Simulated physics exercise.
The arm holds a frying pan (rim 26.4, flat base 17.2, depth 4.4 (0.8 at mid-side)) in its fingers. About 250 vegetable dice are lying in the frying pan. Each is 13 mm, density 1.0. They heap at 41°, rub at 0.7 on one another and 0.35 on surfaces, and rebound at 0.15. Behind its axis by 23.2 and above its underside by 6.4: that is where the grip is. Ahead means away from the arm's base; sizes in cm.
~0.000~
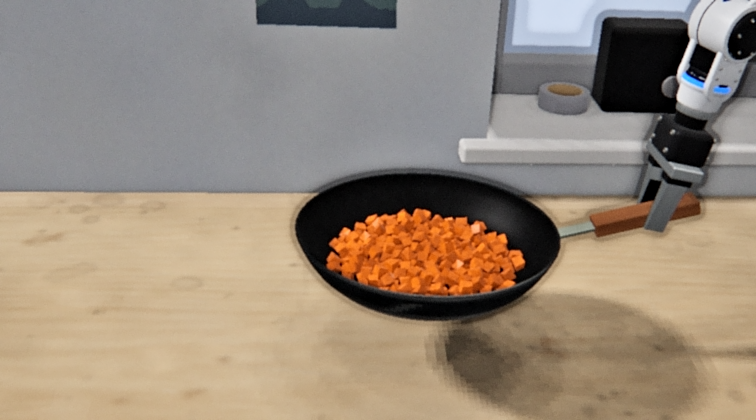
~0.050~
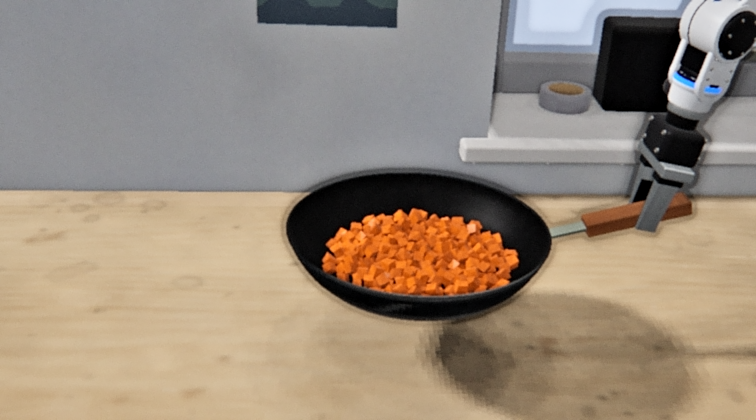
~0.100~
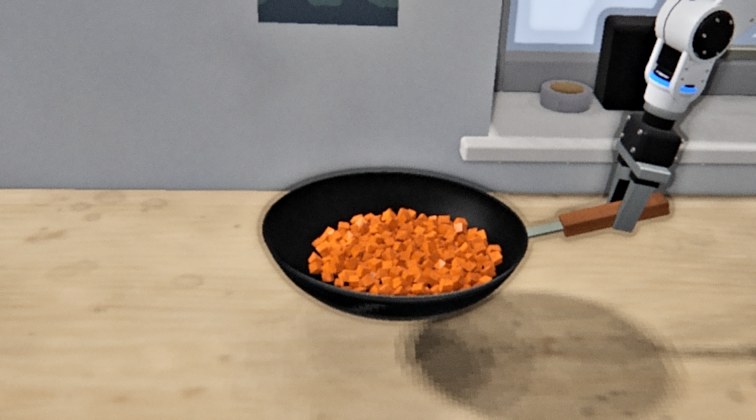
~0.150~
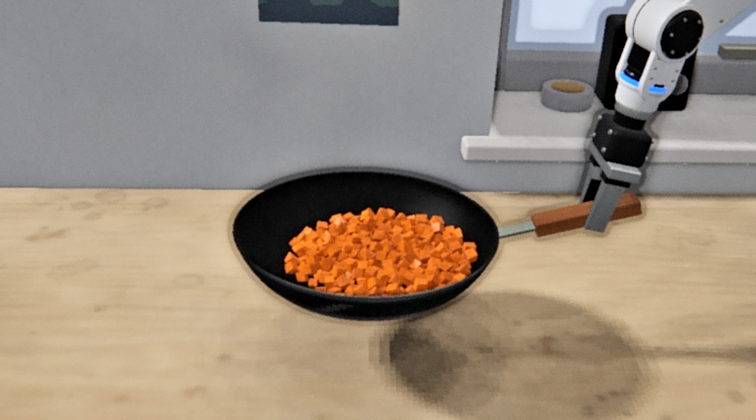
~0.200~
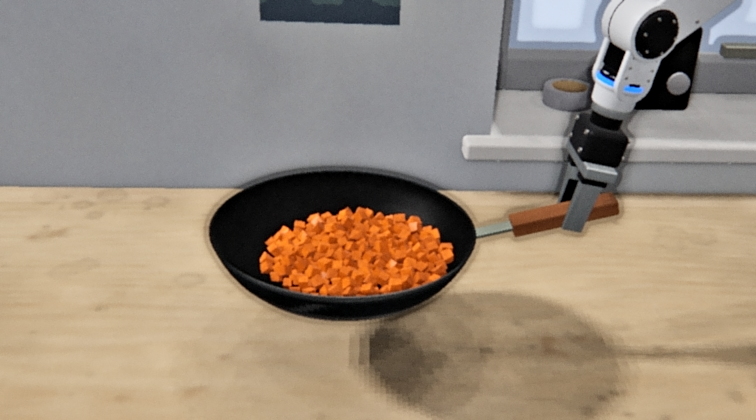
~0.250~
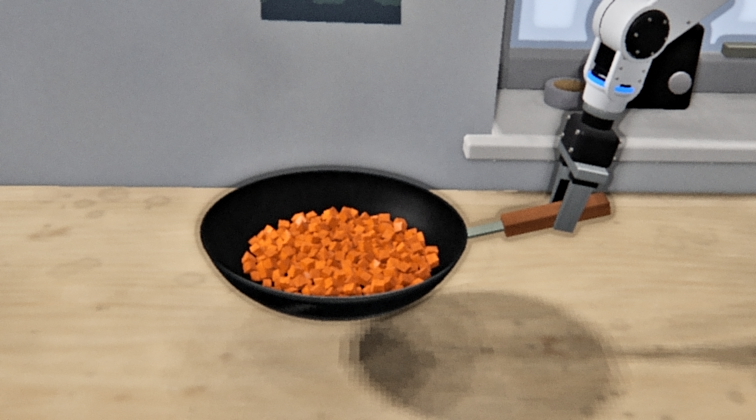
A robot arm moves a level black frying pan of orange dice to the left.
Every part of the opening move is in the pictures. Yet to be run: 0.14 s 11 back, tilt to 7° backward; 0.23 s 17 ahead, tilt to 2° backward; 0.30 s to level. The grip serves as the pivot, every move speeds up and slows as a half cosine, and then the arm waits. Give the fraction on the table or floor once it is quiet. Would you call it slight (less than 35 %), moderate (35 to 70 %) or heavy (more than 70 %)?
I would call it slight.
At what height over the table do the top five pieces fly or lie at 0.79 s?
They're roughly 14 centimetres up.
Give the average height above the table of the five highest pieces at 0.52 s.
Around 22 cm above the table.
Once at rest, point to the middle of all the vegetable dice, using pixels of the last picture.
I'd put it somewhere around (297, 258) in the last picture.
By 0.52 s, tilted 4° backward, highest piece 23 above the table; 233 in the frying pan, 17 in flight or on a rim.
By 0.79 s, level, highest piece 14 above the table; 182 in the frying pan, 66 on the table or floor, 2 in flight or on a rim.
By 1.12 s, level, highest piece 14 above the table; 182 in the frying pan, 68 on the table or floor.
By 2.17 s, level, highest piece 14 above the table; 182 in the frying pan, 68 on the table or floor.
Final count, 182 in the frying pan, 68 on the table or floor. That is 27 % on the table or floor.
